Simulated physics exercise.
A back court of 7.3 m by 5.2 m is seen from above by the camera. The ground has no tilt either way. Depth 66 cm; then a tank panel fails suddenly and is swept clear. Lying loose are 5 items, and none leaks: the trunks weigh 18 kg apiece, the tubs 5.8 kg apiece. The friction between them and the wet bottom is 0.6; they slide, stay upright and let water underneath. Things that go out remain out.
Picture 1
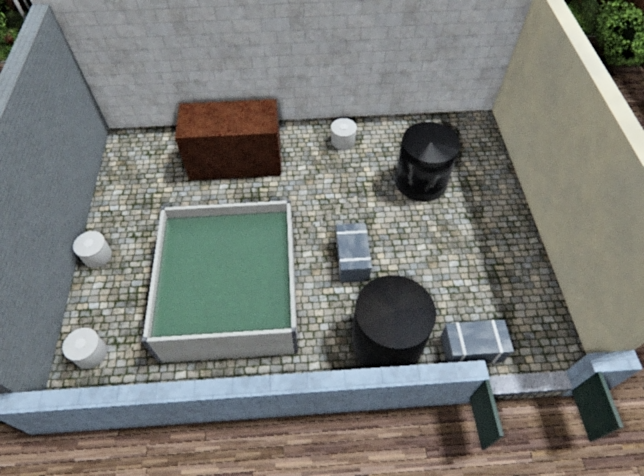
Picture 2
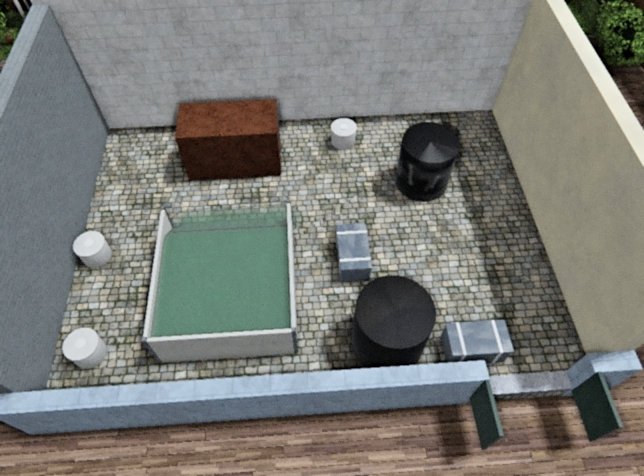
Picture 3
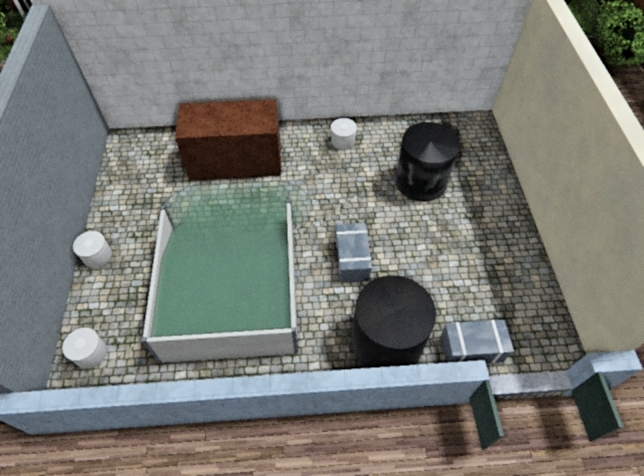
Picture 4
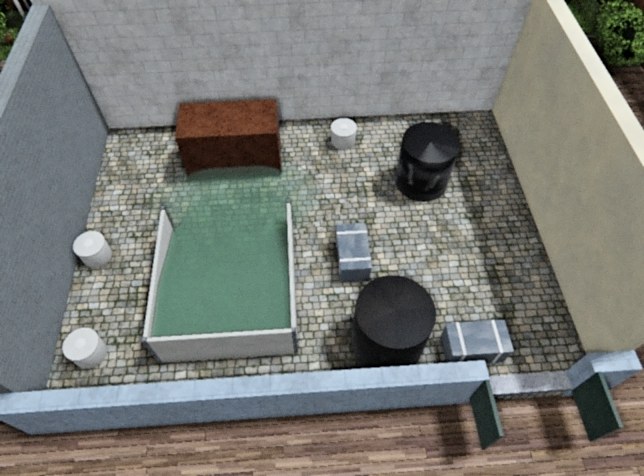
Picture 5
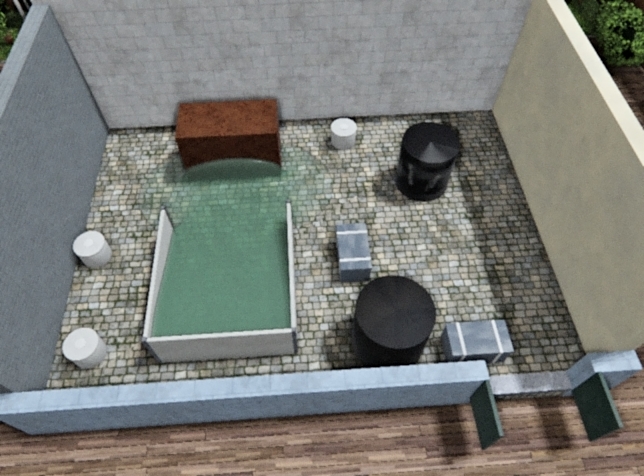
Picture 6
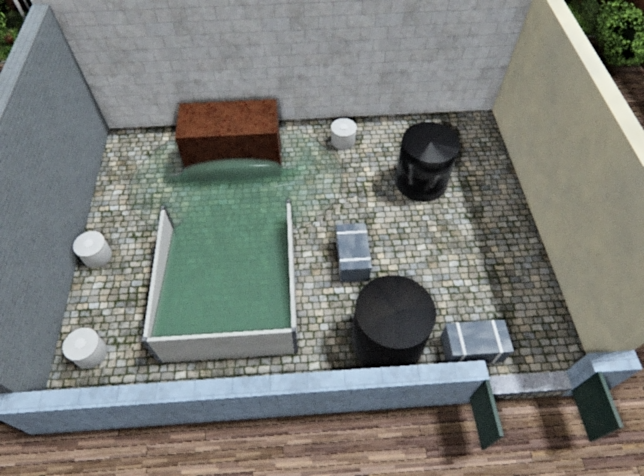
Green water poured out of a walled pool when its far side vanished, spreading across the stone paving to the reddish-brown block and fanning out sideways, while the tubs and trunks stayed put.
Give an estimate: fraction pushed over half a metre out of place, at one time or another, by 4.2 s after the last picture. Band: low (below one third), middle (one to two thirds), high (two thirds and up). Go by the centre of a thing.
Middle.
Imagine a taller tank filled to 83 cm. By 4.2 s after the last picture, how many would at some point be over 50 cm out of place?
It would come to 3 of them.
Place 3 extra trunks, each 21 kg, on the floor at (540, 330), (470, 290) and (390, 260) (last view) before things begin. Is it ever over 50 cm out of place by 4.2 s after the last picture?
So it's stays below, then stays below, then stays below.
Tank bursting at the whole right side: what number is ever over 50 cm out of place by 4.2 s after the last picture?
The answer would then be 5.
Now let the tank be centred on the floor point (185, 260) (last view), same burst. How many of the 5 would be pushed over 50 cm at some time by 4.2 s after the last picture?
The count would be 4.
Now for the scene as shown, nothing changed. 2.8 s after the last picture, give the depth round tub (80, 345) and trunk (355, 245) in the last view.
Some 4 cm at the first, some 1 cm at the second.
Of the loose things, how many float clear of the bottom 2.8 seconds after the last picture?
Count: 1.
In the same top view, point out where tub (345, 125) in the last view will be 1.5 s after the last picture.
Near (433, 106).
Then, 0.4 s after the last picture 0 of 5 are over 50 cm from their spots; 0 afloat.
Then, 1.5 s after the last picture 1 of 5 are over 50 cm from their spots; 1 afloat.
Then, 2.8 s after the last picture 2 of 5 are over 50 cm from their spots; 1 afloat.
Then, 4.2 s after the last picture 3 of 5 are over 50 cm from their spots, and 3 have been at some point; 2 afloat.
